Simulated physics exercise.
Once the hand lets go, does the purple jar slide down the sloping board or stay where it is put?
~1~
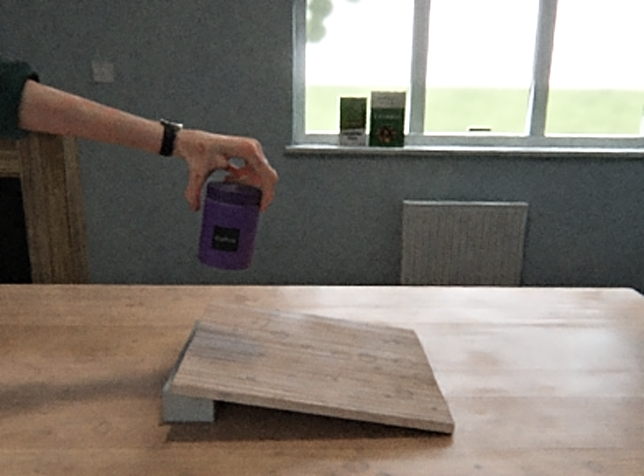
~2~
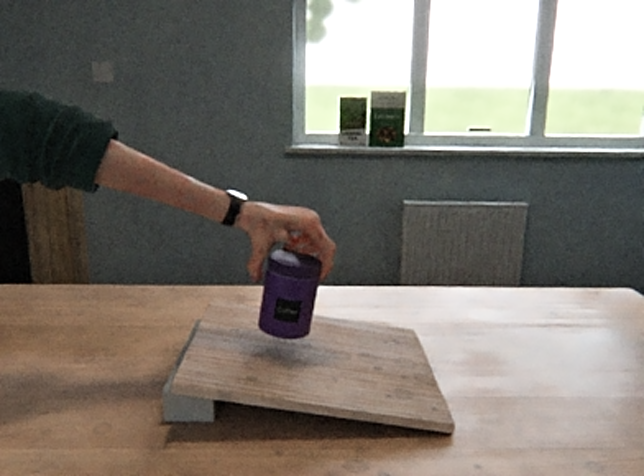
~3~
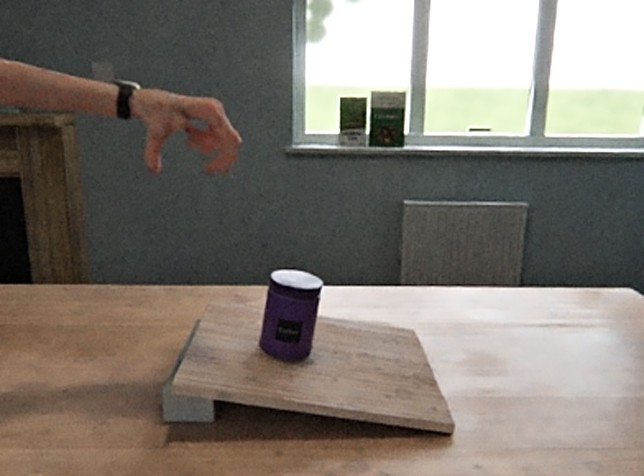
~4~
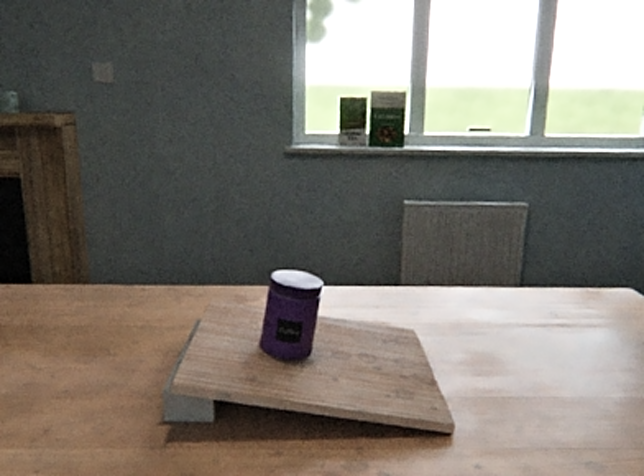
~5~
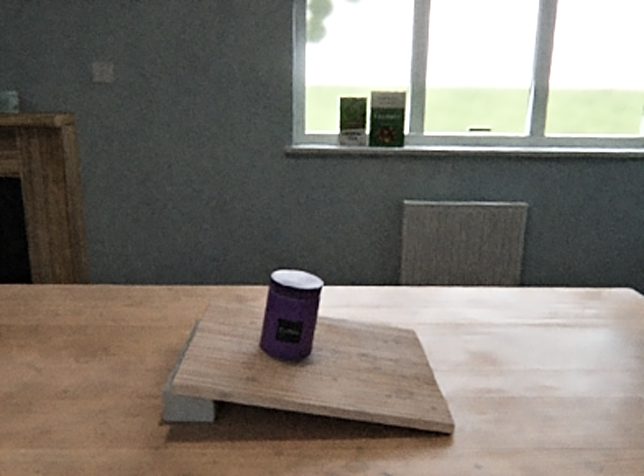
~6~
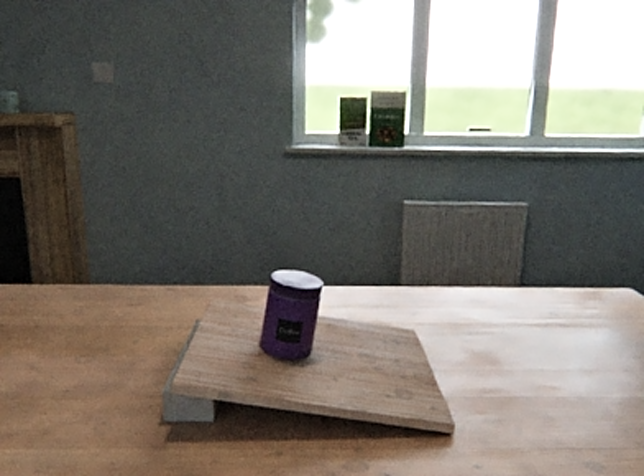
The purple jar stays where it is put, resting on the sloping board after the hand has gone.
We see a hand carry a purple jar right and down onto a sloping wooden board on a table, let go and draw back out of view to the left. The jar stays where it was set, leaning with the slope, and the board keeps still.
